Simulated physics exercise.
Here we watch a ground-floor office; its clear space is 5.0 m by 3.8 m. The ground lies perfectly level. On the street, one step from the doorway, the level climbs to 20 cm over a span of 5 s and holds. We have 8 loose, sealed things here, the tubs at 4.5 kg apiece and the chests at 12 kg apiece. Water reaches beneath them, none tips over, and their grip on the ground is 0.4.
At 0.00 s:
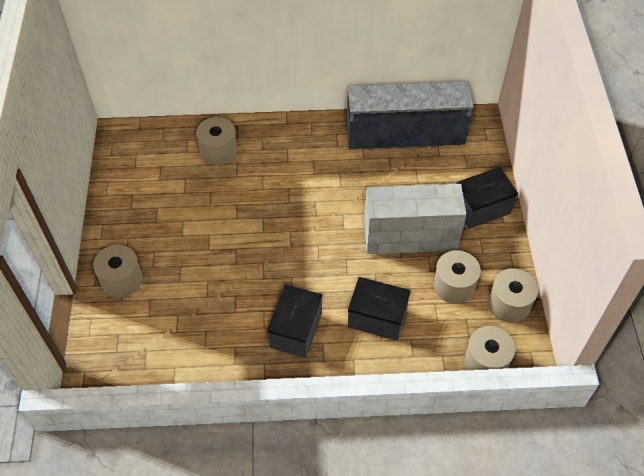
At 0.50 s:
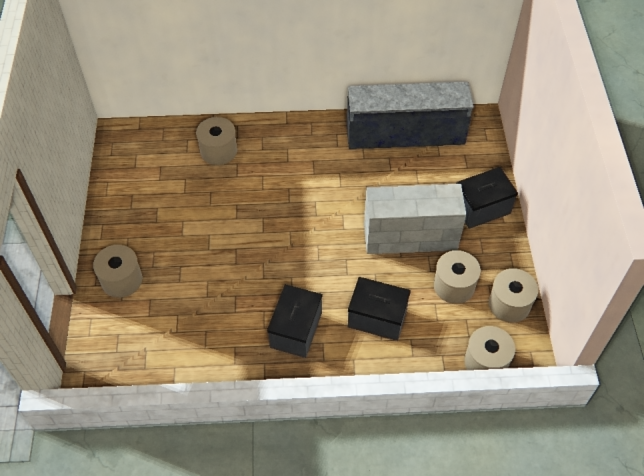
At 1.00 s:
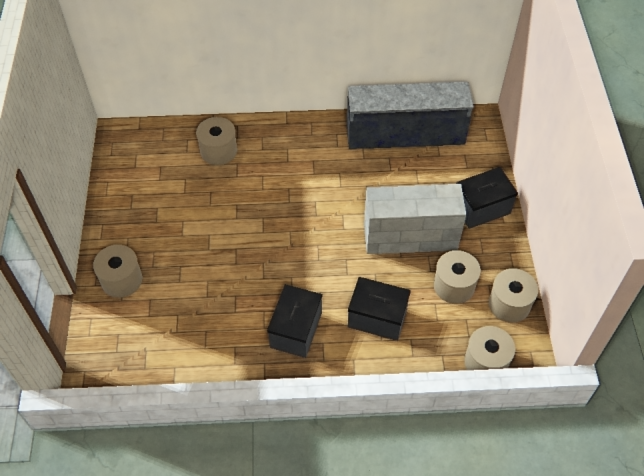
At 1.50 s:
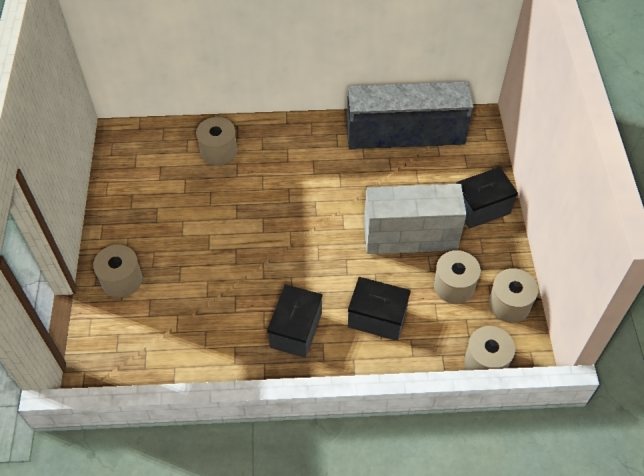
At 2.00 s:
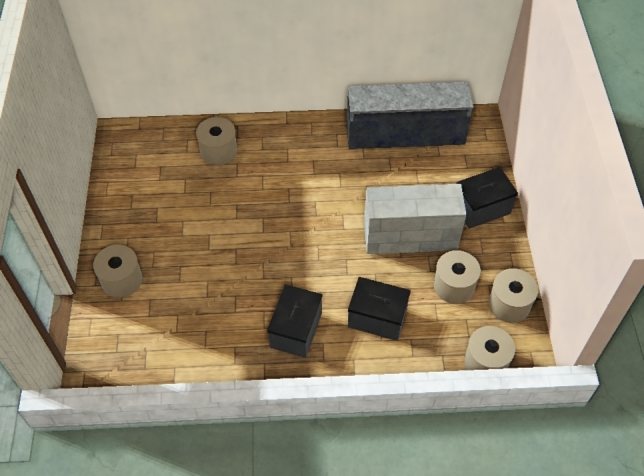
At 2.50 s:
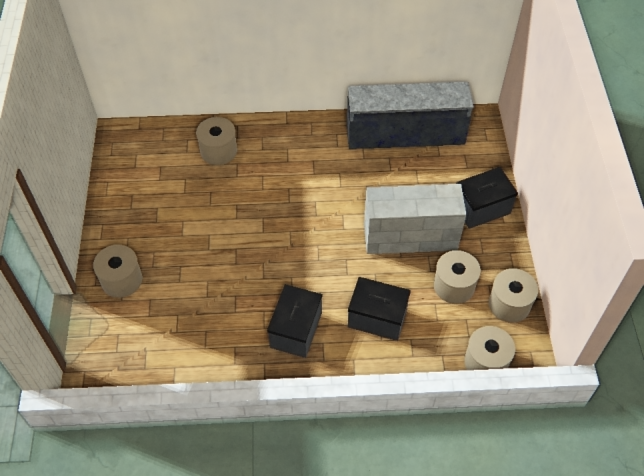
A walled room with a wooden floor held tan tubs, dark boxes and block-like pieces, all staying still, while greenish water covered the ground outside and then just crept in at the left doorway.
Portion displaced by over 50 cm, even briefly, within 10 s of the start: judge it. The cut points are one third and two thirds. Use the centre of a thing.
It falls between one third and two thirds.
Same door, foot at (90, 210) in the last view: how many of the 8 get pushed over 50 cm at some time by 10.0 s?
Then it comes to 1 of them.
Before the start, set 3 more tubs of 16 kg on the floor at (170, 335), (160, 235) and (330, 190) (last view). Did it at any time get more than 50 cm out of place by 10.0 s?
Sequence: Above the line / below the line / below the line.
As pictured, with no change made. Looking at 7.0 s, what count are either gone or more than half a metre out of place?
I make it 1 by then.
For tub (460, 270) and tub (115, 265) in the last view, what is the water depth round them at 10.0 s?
Roughly 6 and 2 cm.
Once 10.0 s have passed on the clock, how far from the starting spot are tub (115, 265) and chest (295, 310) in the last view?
First 80 cm, then 100 cm.
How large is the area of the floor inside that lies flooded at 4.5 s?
Some 4.0 m2 of it.
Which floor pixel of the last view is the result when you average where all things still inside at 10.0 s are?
About (378, 244).
After 3.5 s 0 of 8 are over 50 cm from their spots; 0 afloat.
After 4.5 s 0 of 8 are over 50 cm from their spots; 0 afloat.
After 7.0 s 1 of 8 are over 50 cm from their spots; 0 afloat.
After 10.0 s 4 of 8 are over 50 cm from their spots, and 4 have been at some point; 6 afloat.
